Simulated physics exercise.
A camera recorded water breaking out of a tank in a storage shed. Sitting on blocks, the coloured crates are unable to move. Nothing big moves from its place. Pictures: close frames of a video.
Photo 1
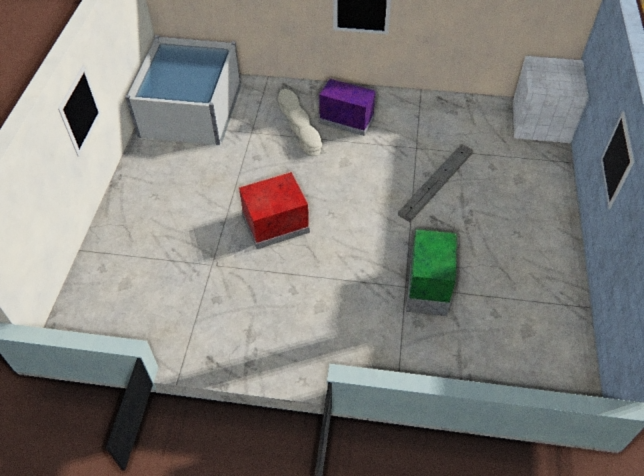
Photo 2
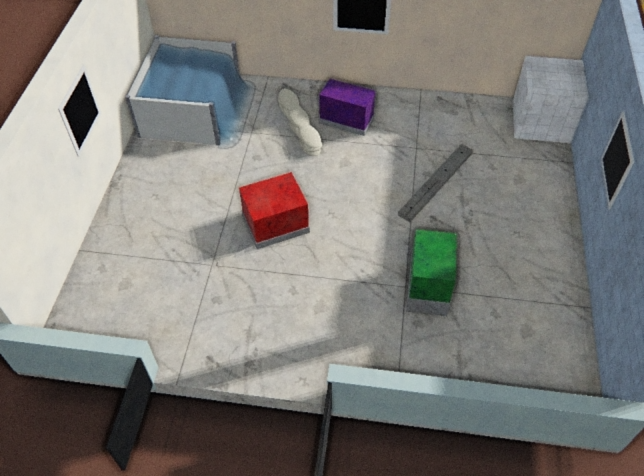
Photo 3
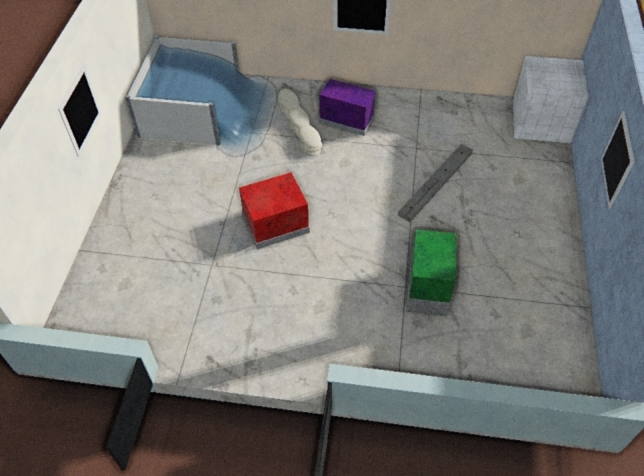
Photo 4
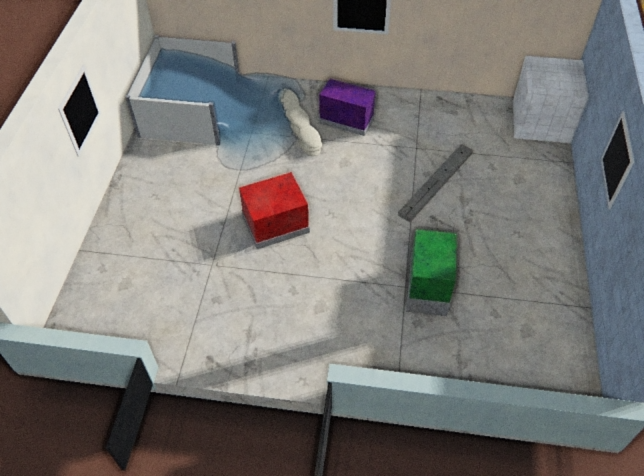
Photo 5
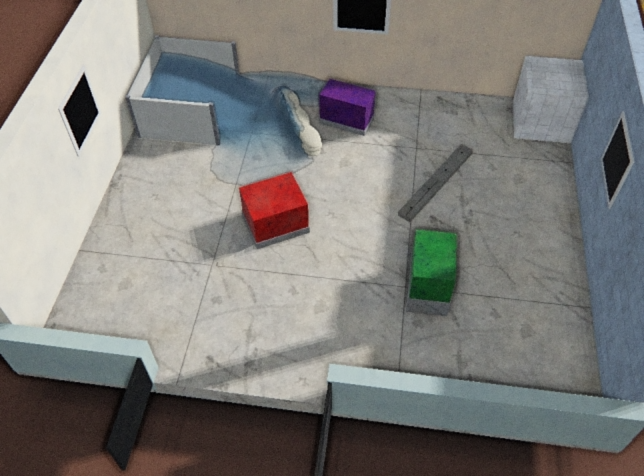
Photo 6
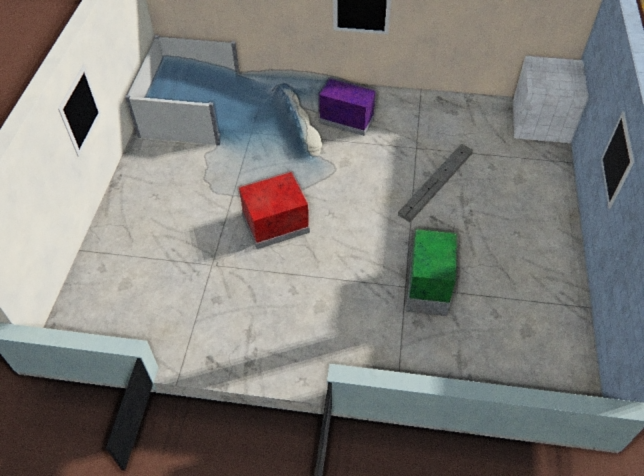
Water poured out of an open-sided tank in the back left corner of a room, spread across the floor and washed up against a pale, curved object, while the red, purple and green crates stayed still.
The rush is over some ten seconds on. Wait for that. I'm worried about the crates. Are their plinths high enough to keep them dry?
Well, the red crate will get wet, the green crate will stay dry, the purple crate will get wet.
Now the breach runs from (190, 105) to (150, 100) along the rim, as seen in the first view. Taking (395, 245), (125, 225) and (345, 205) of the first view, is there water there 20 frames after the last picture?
First spot unwetted, second drenched, third unwetted.
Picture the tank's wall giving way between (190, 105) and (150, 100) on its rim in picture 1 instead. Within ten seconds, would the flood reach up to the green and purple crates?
As I see it, green crate is not reached, and purple crate is not reached.
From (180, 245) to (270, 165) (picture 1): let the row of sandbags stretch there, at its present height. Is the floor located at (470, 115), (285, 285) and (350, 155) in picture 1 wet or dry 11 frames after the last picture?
In the order asked - drenched, bone dry, drenched.
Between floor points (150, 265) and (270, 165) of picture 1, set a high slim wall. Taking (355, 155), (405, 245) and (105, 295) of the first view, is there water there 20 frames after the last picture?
As listed: Covered, awash, clear.
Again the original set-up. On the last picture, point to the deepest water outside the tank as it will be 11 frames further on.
At about (286, 202).
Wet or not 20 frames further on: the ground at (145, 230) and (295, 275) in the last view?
Going in order, I'd say drenched for the first and clear for the second.
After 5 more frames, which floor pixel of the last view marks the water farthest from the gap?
I'd say around (491, 99).
A moment on, water covers 25 % of the floor; the red crate water round its plinth, the green crate not reached, the purple crate water round its plinth.
Next, water covers 40 % of the floor; the red crate water round its plinth, the green crate water round its plinth, the purple crate water round its plinth.
Then, water covers 65 % of the floor; the red crate water round its plinth, the green crate water round its plinth, the purple crate water round its plinth.
Later, water covers 85 % of the floor; the red crate water round its plinth, the green crate water round its plinth, the purple crate water round its plinth.
In the end, water covers 95 % of the floor; the red crate was topped, the green crate stayed above the water, the purple crate was topped.
